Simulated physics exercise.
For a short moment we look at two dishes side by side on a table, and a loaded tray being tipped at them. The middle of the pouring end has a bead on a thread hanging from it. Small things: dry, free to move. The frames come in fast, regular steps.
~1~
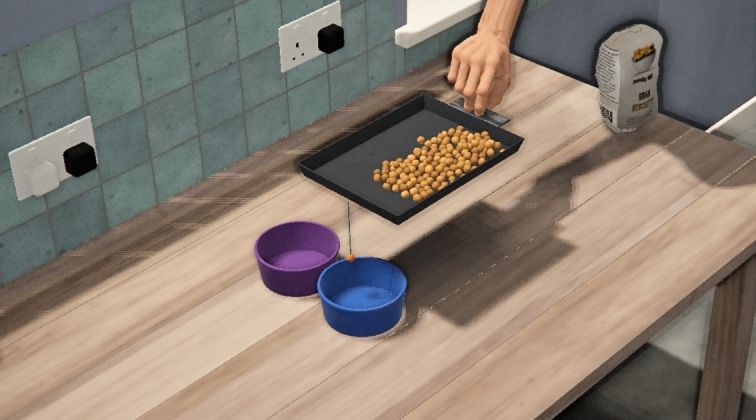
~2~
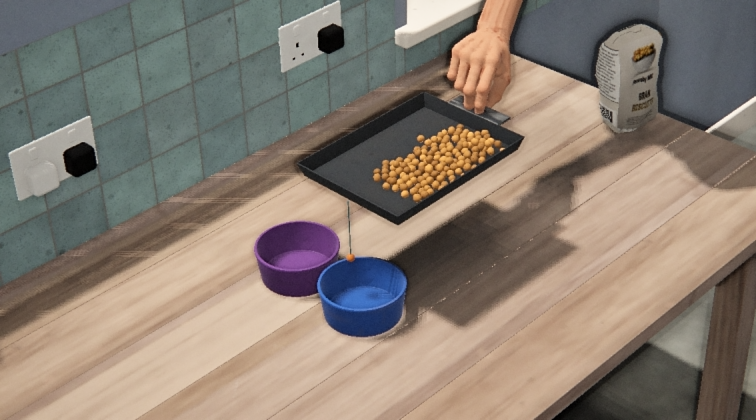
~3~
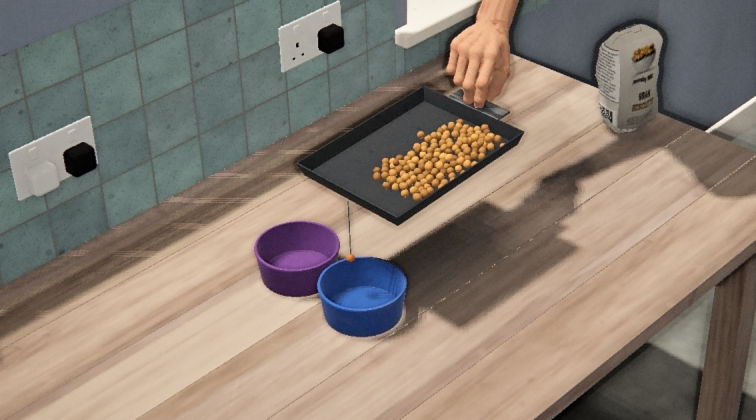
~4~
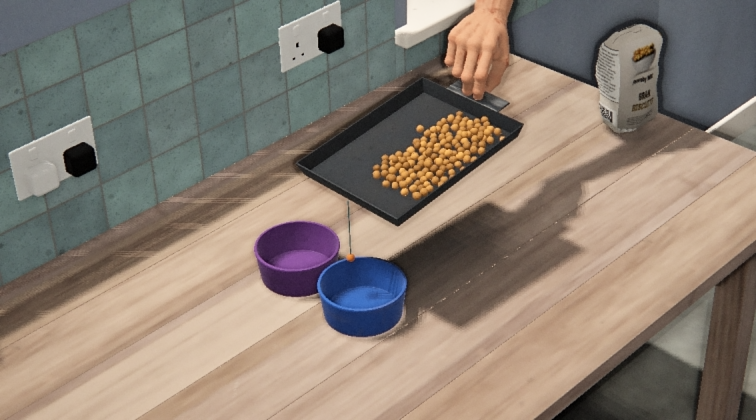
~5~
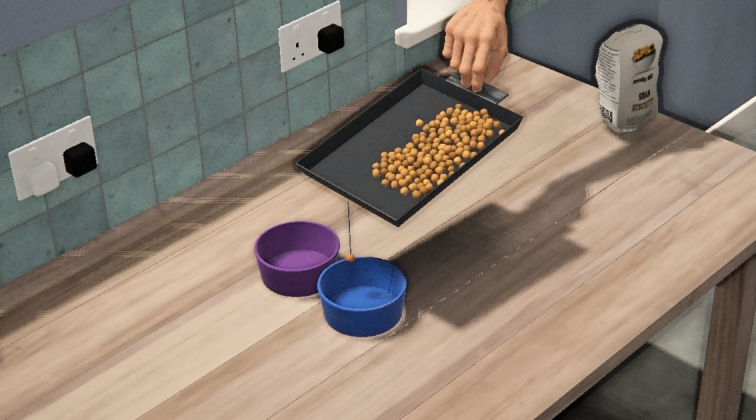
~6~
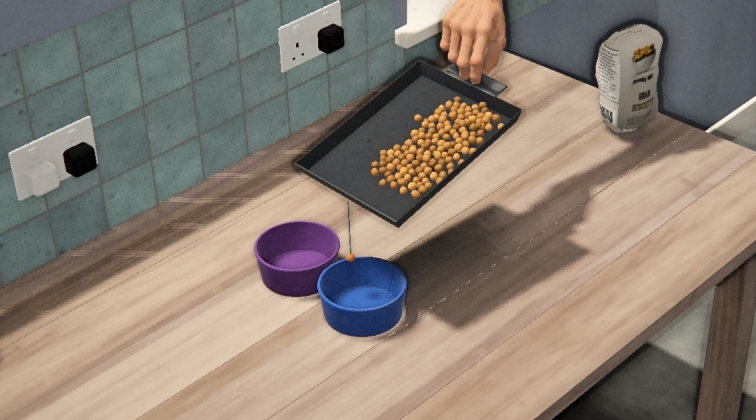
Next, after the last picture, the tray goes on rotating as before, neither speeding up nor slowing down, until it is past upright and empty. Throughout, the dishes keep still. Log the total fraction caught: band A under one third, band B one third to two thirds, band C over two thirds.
Band B.
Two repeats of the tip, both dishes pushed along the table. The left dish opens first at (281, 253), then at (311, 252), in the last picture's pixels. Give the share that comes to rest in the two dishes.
Roughly 70% first, roughly 60% second.
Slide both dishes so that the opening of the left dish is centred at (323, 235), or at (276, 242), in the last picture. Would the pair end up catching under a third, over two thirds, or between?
Trial 1 - less than a third. Trial 2 - the middle third.
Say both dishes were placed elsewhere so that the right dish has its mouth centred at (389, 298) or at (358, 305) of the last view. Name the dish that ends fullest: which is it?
Attempt 1: The one on the right side. Attempt 2: The one on the right side.
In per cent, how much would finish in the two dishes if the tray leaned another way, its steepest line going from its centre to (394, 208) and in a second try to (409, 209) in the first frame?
In turn, 50 percent and then 50 percent.
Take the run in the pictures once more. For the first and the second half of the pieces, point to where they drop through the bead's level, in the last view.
It passes near (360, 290) first and then near (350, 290).
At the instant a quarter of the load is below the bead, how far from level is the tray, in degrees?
Near 90 degrees.
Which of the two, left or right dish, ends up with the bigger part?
More ends in the right-hand dish.
Soon, tray tipped steeply; nearly all on the tray; a stray few in the right dish; a stray few outside both; a stray few in the air.
A while on, tray tipped right over; a small part on the tray; about a third in the right dish; about a third outside both; about a quarter in the air.
Towards the end, tray tipped past a quarter turn; about half in the right dish; about half outside both.
Finally, tray tipped past a quarter turn; about half in the right dish; none in the left dish; about half outside both.
